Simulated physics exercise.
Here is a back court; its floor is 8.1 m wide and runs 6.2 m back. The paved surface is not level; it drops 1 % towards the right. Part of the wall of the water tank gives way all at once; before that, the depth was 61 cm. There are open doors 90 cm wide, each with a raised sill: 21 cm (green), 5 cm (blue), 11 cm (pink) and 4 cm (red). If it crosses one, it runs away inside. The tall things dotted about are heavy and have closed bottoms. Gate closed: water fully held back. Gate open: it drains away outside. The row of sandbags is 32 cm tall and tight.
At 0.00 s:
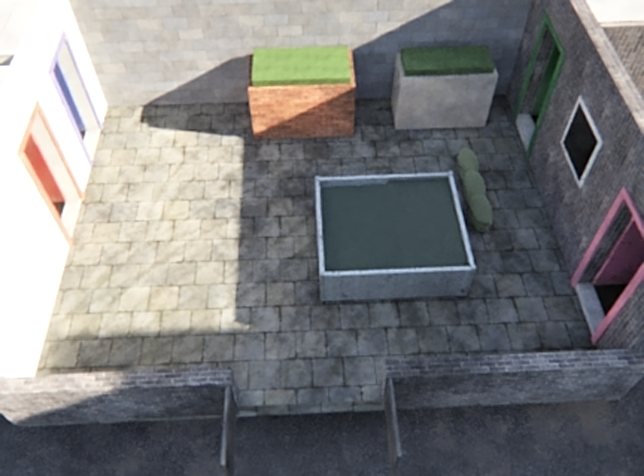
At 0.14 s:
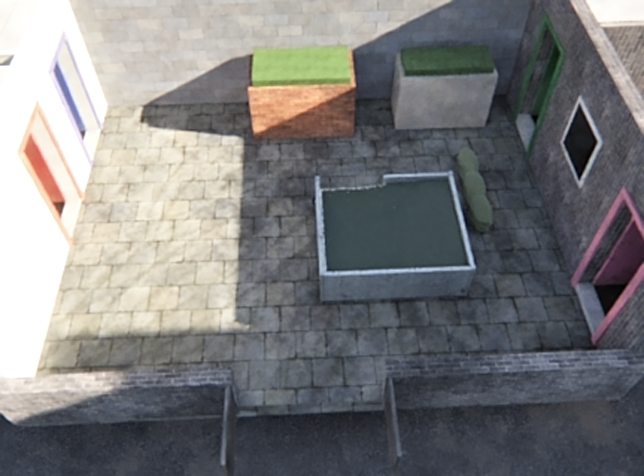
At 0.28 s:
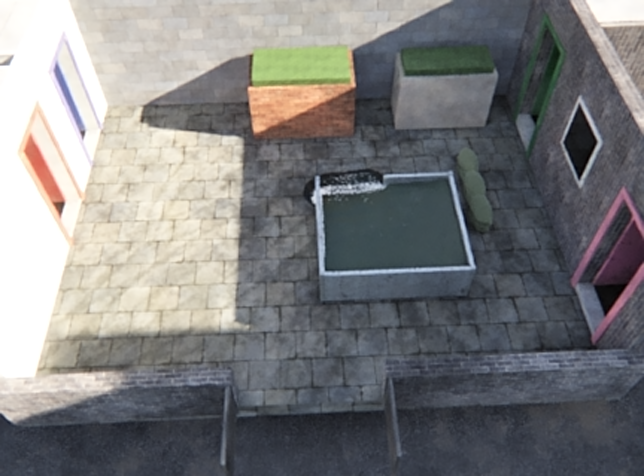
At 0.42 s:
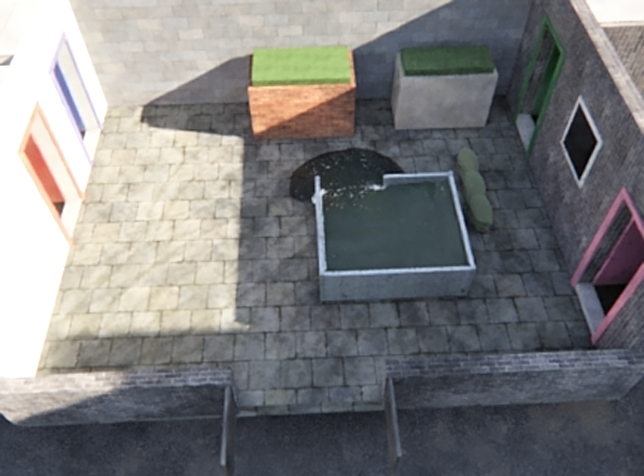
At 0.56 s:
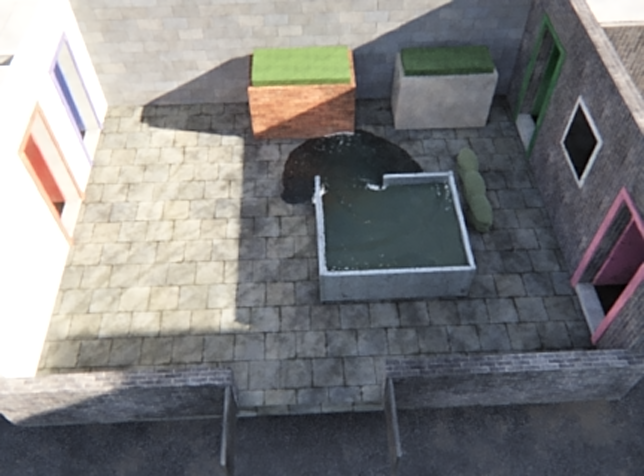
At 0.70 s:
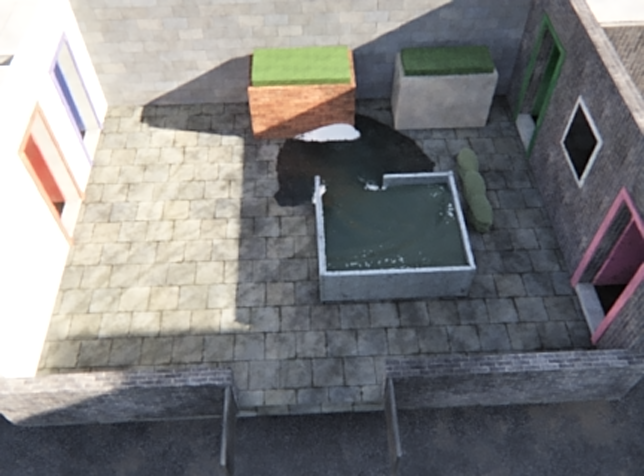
The video shows a paved courtyard with a rectangular water tank whose far wall suddenly breaks open, and dark water pours out through the gap, spreading across the paving behind it to the base of a grass-topped brick planter.
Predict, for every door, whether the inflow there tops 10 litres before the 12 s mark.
Prediction: At the green door it falls short of 10 litres; at the blue door it tops 10 litres; at the pink door it falls short of 10 litres; at the red door it tops 10 litres.
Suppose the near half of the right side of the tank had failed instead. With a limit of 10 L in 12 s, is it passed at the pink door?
Against that limit: Pink beyond it.
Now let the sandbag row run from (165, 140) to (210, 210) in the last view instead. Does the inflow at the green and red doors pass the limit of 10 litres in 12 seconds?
Green within the limit, red within the limit.
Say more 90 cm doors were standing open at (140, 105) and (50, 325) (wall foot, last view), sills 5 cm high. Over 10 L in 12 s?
In turn: Beyond it, short of it.
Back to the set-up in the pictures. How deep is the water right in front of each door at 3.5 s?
Door by door in cm, green shows 18, blue shows 12, pink shows 0, red shows 10.
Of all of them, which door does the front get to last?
I'd say the pink one.
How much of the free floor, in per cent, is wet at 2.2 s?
Roughly 25 % of the floor is wet.
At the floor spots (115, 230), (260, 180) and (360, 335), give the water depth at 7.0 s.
Spot by spot: Some 6, 3, then 0 cm.
After 1.4 s water covers 15 % of the floor and is deepest (38 cm) near (325, 145); green door not reached, blue door not reached, pink door not reached, red door not reached.
After 2.2 s water covers 25 % of the floor and is deepest (34 cm) near (384, 100); green door 4 cm at the sill, 0 L in, blue door not reached, pink door not reached, red door not reached.
After 3.5 s water covers 45 % of the floor and is deepest (24 cm) near (353, 144); green door 18 cm at the sill, 0 L in, blue door 12 cm at the sill, 29 L in, pink door not reached, red door 10 cm at the sill, 3 L in.
After 7.0 s water covers 75 % of the floor and is deepest (16 cm) near (402, 100); green door 14 cm at the sill, 4 L in, blue door 7 cm at the sill, 77 L in, pink door 3 cm at the sill, 0 L in, red door 7 cm at the sill, 35 L in.
After 12.0 s water covers 95 % of the floor and is deepest (10 cm) near (591, 363); green door 9 cm at the sill, 4 L in, blue door 3 cm at the sill, 81 L in, pink door 10 cm at the sill, 0 L in, red door 3 cm at the sill, 40 L in.
